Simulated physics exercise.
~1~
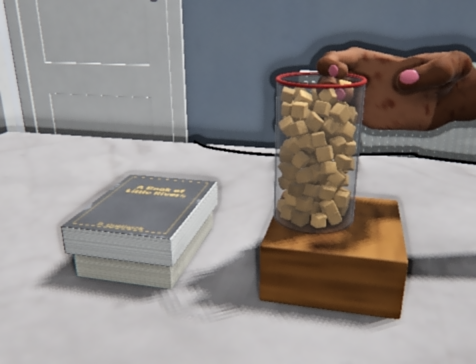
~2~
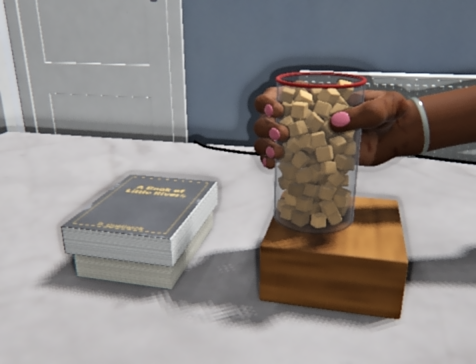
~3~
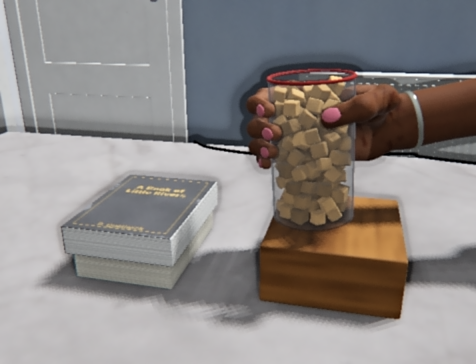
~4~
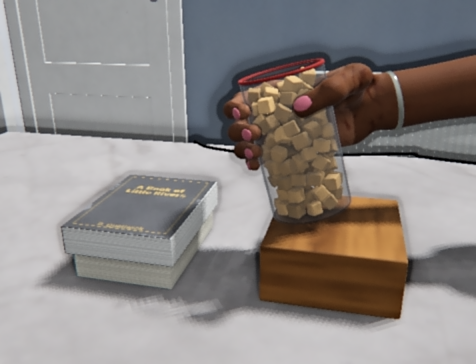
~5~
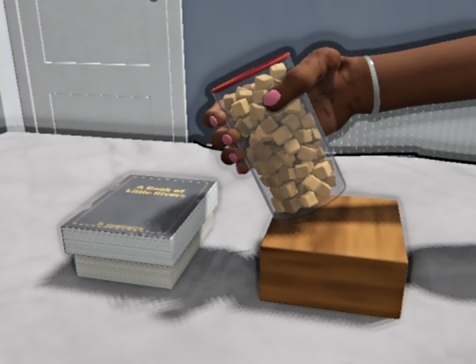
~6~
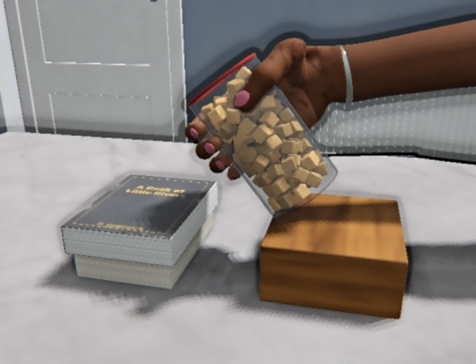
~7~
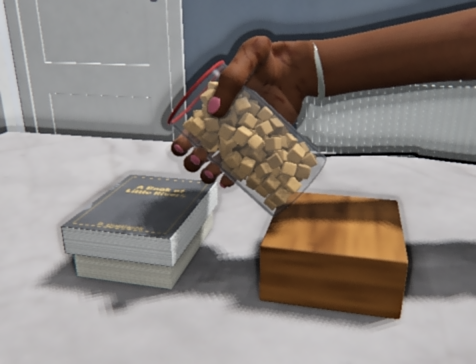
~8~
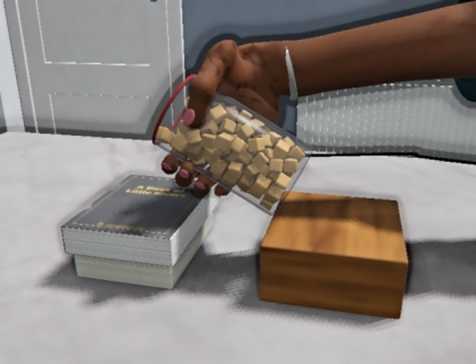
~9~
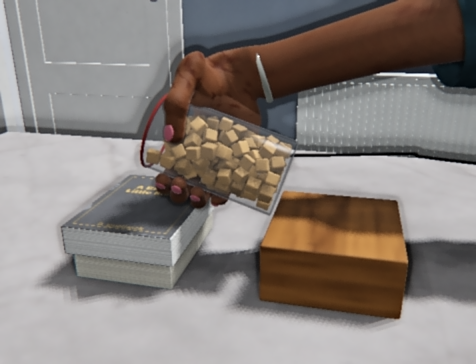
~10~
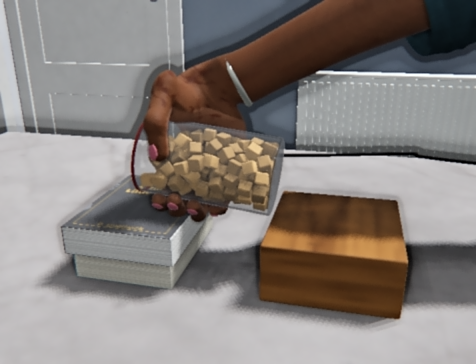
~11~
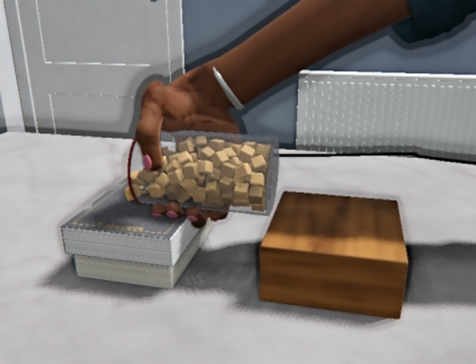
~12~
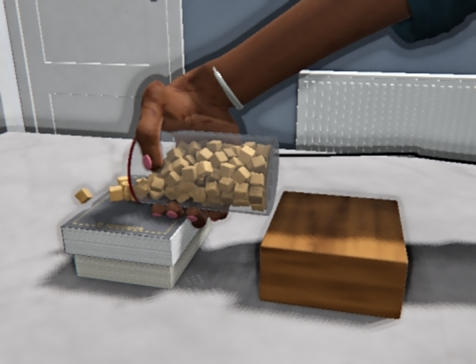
A hand tips a clear glass of wooden cubes left onto books, and some spill out.
